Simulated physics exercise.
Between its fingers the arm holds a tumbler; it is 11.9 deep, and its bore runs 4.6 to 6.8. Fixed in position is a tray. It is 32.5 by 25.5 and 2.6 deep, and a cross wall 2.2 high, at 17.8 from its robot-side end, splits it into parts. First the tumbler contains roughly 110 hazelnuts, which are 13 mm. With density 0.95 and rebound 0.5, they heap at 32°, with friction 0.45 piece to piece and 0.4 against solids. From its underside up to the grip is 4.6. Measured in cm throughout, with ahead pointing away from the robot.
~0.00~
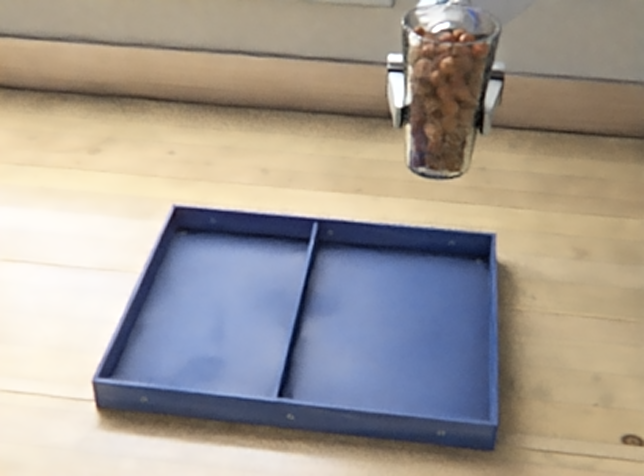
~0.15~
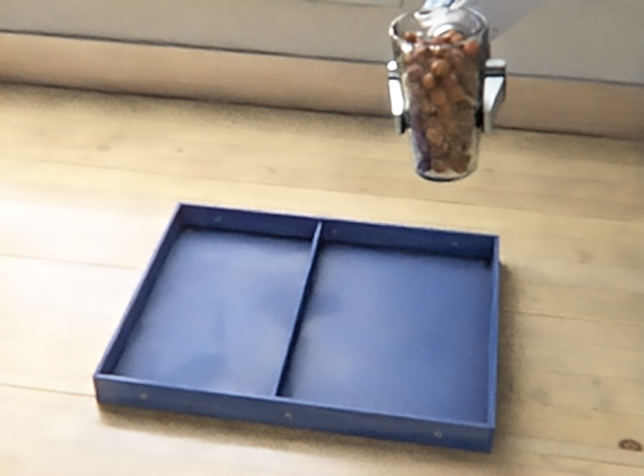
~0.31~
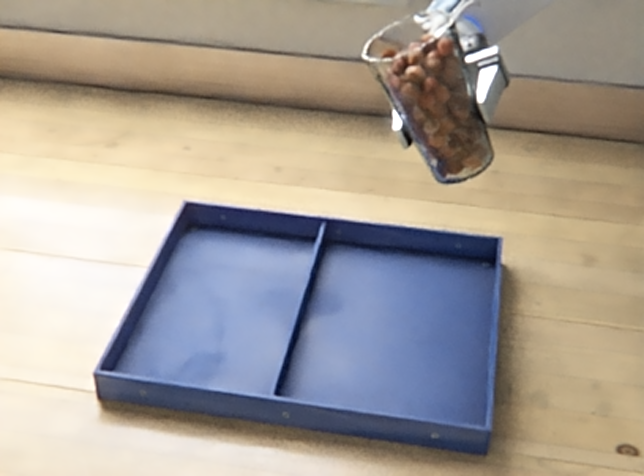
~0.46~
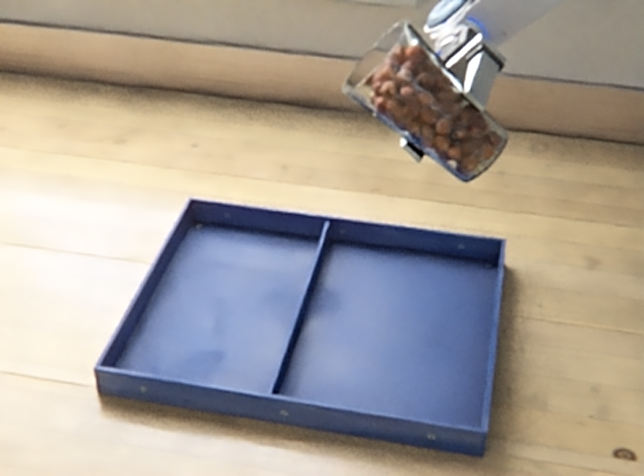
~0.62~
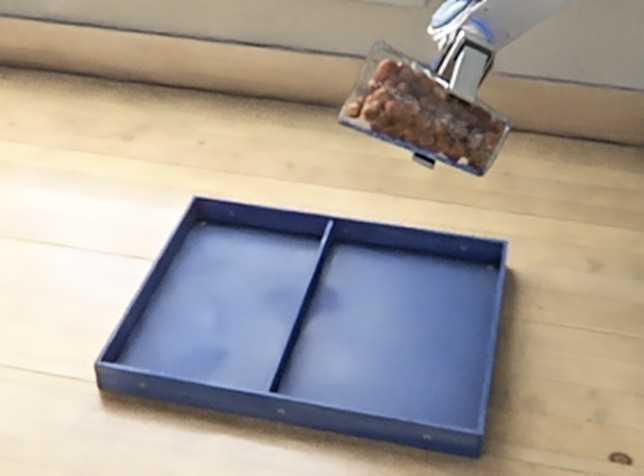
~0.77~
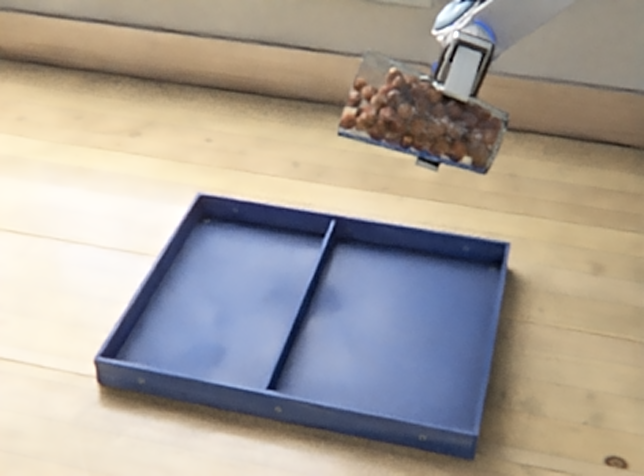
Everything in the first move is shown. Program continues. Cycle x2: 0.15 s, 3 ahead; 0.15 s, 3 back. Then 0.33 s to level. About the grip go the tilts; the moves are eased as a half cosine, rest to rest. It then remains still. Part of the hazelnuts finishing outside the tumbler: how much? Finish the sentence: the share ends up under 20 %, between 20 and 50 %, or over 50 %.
The share ends up between 20 and 50 %.
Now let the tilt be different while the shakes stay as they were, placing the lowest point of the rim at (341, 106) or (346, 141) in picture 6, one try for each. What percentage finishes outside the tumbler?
Around 5 per cent, then around 50 per cent.
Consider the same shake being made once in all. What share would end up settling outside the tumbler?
About 15 per cent, then.
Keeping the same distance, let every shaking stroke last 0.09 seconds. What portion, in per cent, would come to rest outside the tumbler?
Then about 50 per cent.
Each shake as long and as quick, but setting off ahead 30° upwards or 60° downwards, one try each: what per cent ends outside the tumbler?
Near 30 and 5 percent respectively.
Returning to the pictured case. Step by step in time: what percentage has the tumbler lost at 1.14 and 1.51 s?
The share out is 15 per cent at the earlier time and 25 per cent at the later one.
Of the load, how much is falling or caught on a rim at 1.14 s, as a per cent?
Reading at that time: Some 6 per cent.
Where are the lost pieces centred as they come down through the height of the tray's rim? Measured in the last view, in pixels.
Their middle lies around (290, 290).
After 1.14 s, tilted 76° forward, highest piece 25 above the table; 97 in the tumbler, 7 in the far-side part, 7 in flight or on a rim.
After 1.51 s, tilted 46° forward, highest piece 27 above the table; 81 in the tumbler, 13 in the robot-side part, 13 in the far-side part, 1 on the table or floor, 3 in flight or on a rim.
After 1.90 s, level, highest piece 28 above the table; 81 in the tumbler, 16 in the far-side part, 13 in the robot-side part, 1 on the table or floor.
After 2.95 s, level, highest piece 28 above the table; 81 in the tumbler, 16 in the far-side part, 13 in the robot-side part, 1 on the table or floor.
At rest, 81 in the tumbler, 16 in the far-side part, 13 in the robot-side part, 1 on the table or floor. That is 27 % outside the tumbler.
